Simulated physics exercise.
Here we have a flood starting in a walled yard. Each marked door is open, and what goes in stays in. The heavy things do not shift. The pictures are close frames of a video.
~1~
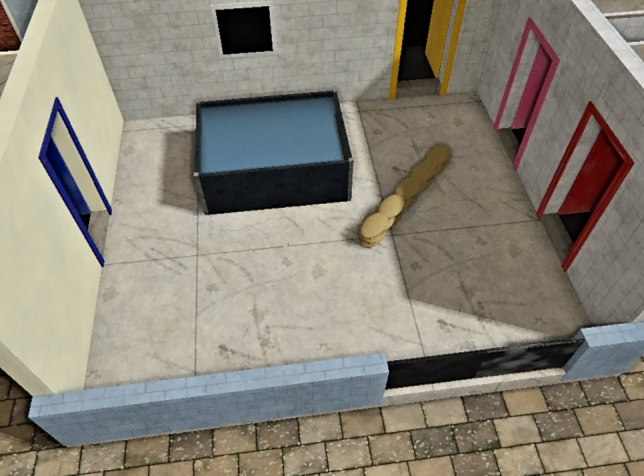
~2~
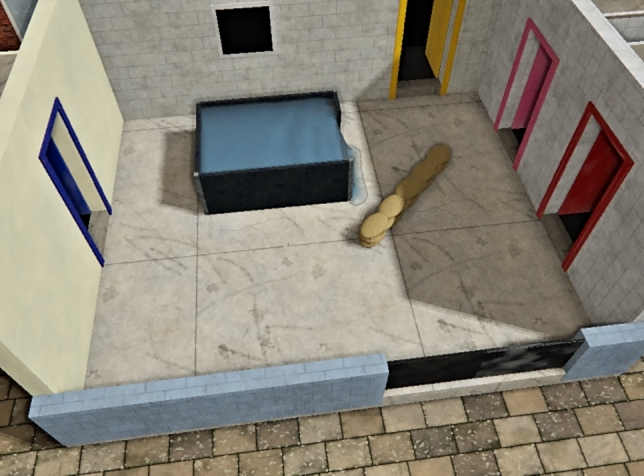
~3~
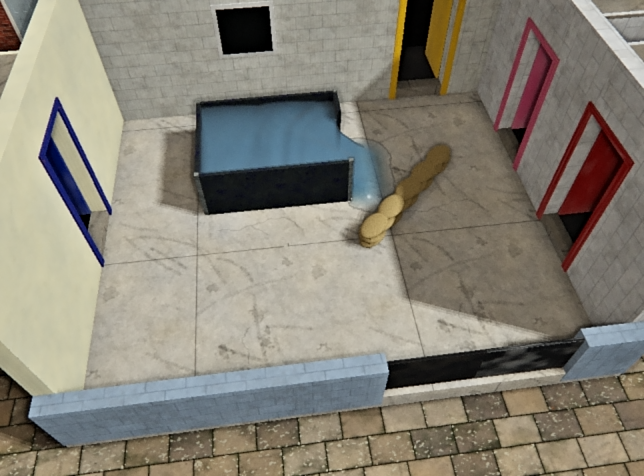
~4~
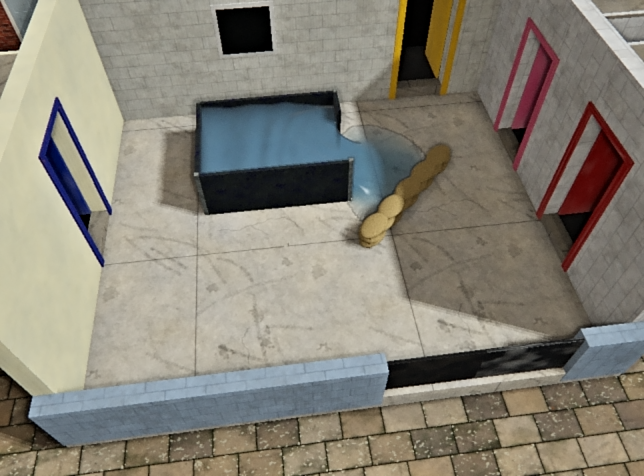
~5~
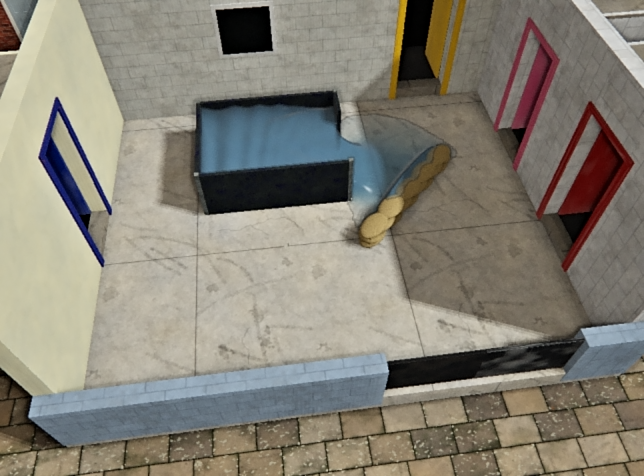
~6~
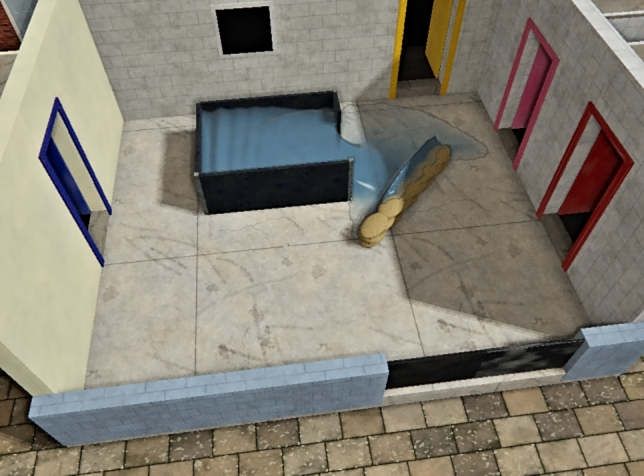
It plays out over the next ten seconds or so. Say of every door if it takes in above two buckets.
The blue door admits no more than that; the pink door lets in a lot; the red door admits no more than that; the yellow door lets in a lot.
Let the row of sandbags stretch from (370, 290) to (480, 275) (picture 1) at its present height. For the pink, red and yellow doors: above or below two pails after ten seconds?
Pink door is over, red door floods, yellow door holds.
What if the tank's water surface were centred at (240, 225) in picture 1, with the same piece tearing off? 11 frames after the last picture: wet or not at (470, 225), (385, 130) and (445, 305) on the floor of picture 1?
As listed: Awash, under water, awash.
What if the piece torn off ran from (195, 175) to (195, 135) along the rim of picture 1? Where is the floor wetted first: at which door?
I say the door marked blue.
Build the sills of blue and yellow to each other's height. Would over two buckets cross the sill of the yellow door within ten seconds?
In short: Yellow door lets more in.
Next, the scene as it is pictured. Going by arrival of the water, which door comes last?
That is the blue one.
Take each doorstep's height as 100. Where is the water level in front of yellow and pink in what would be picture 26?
In turn 140 and 230 per cent.
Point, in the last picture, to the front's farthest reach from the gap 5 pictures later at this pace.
Around (471, 92).
A moment on, water covers 25 % of the floor; the blue door not reached, the pink door under two buckets in, the red door not reached, the yellow door wet at the sill, nothing in.
Next, water covers 45 % of the floor; the blue door not reached, the pink door over two buckets in, the red door wet at the sill, nothing in, the yellow door over two buckets in.
Then, water covers 60 % of the floor; the blue door wet at the sill, nothing in, the pink door far over two buckets in, the red door wet at the sill, nothing in, the yellow door far over two buckets in.
Later, water covers 90 % of the floor; the blue door wet at the sill, nothing in, the pink door far over two buckets in, the red door wet at the sill, nothing in, the yellow door far over two buckets in.
In the end, water covers 95 % of the floor; the blue door wet at the sill, nothing in, the pink door far over two buckets in, the red door wet at the sill, nothing in, the yellow door far over two buckets in.
